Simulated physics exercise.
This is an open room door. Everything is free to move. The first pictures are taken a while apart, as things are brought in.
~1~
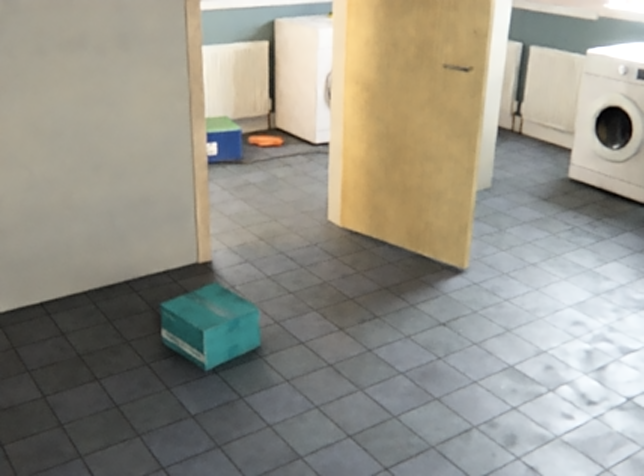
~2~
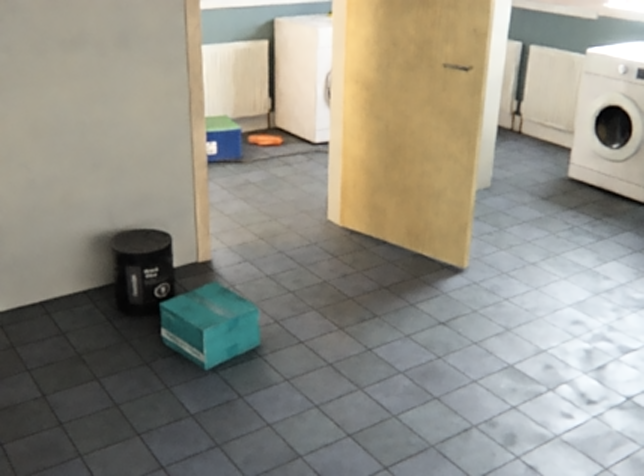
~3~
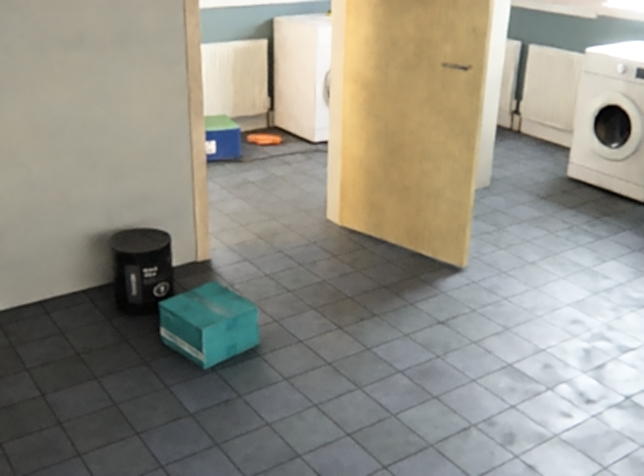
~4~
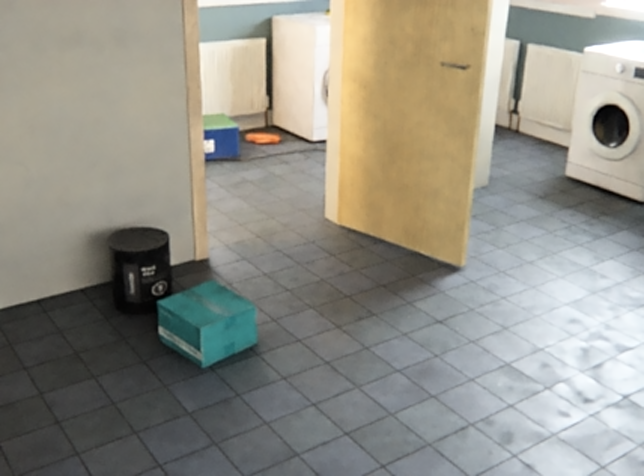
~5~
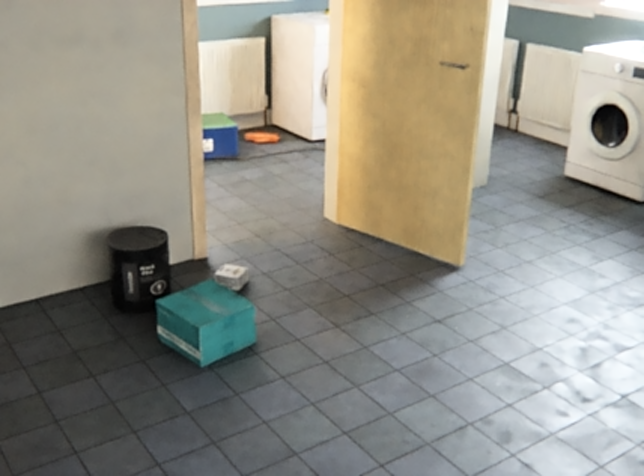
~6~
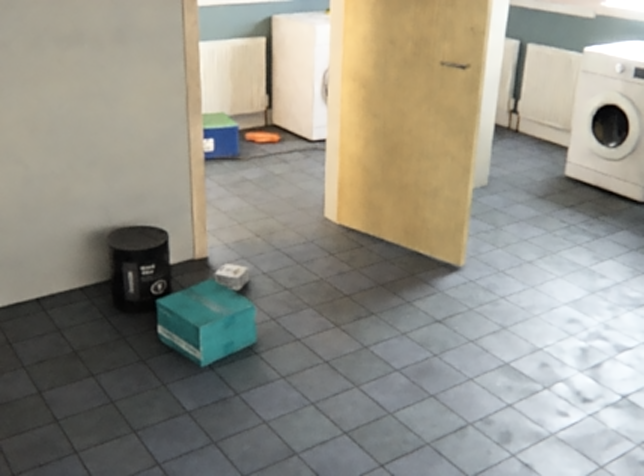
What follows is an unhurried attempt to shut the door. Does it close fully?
In the end the door reaches the frame.
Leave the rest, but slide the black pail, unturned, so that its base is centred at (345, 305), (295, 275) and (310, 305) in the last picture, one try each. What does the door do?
First try: It reaches the frame; second try: It jams; third try: It closes.
Then, 0.80 s past the last view, open by 66°.
Then, 1.20 s past the last view, open by 30°.
Finally, open by 0°; all 3 still in place. Final places as the last picture's camera would see them, white box near (232, 277).
